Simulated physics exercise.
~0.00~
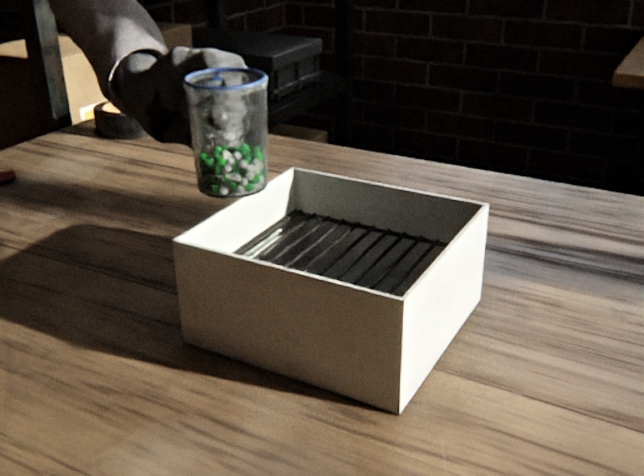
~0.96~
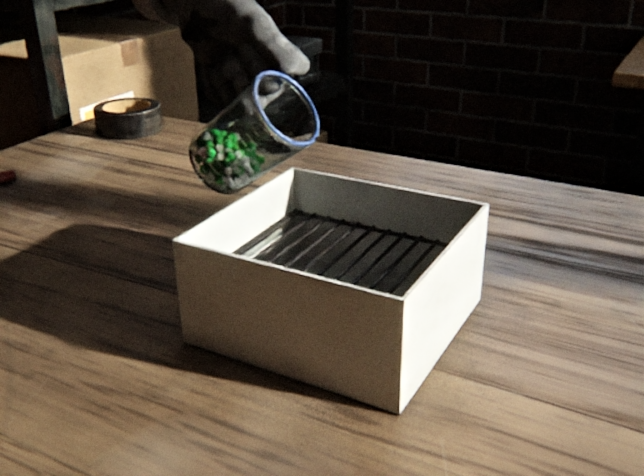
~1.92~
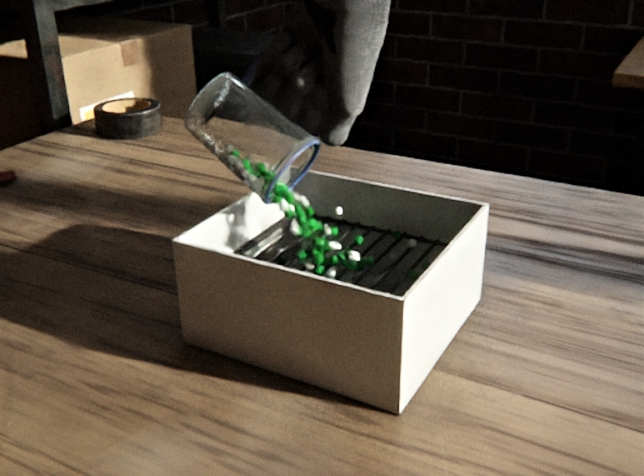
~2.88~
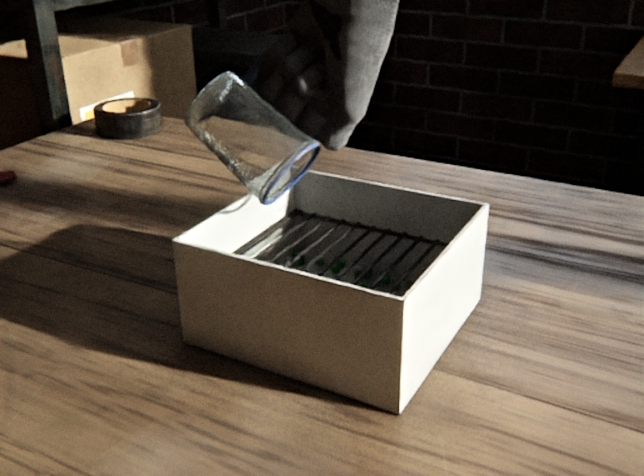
A gloved hand tipped a clear cup of green and white pieces over a pale box with a dark wire rack inside, and the pieces poured out and all dropped through the rack, leaving the cup empty and still tilted above the box.
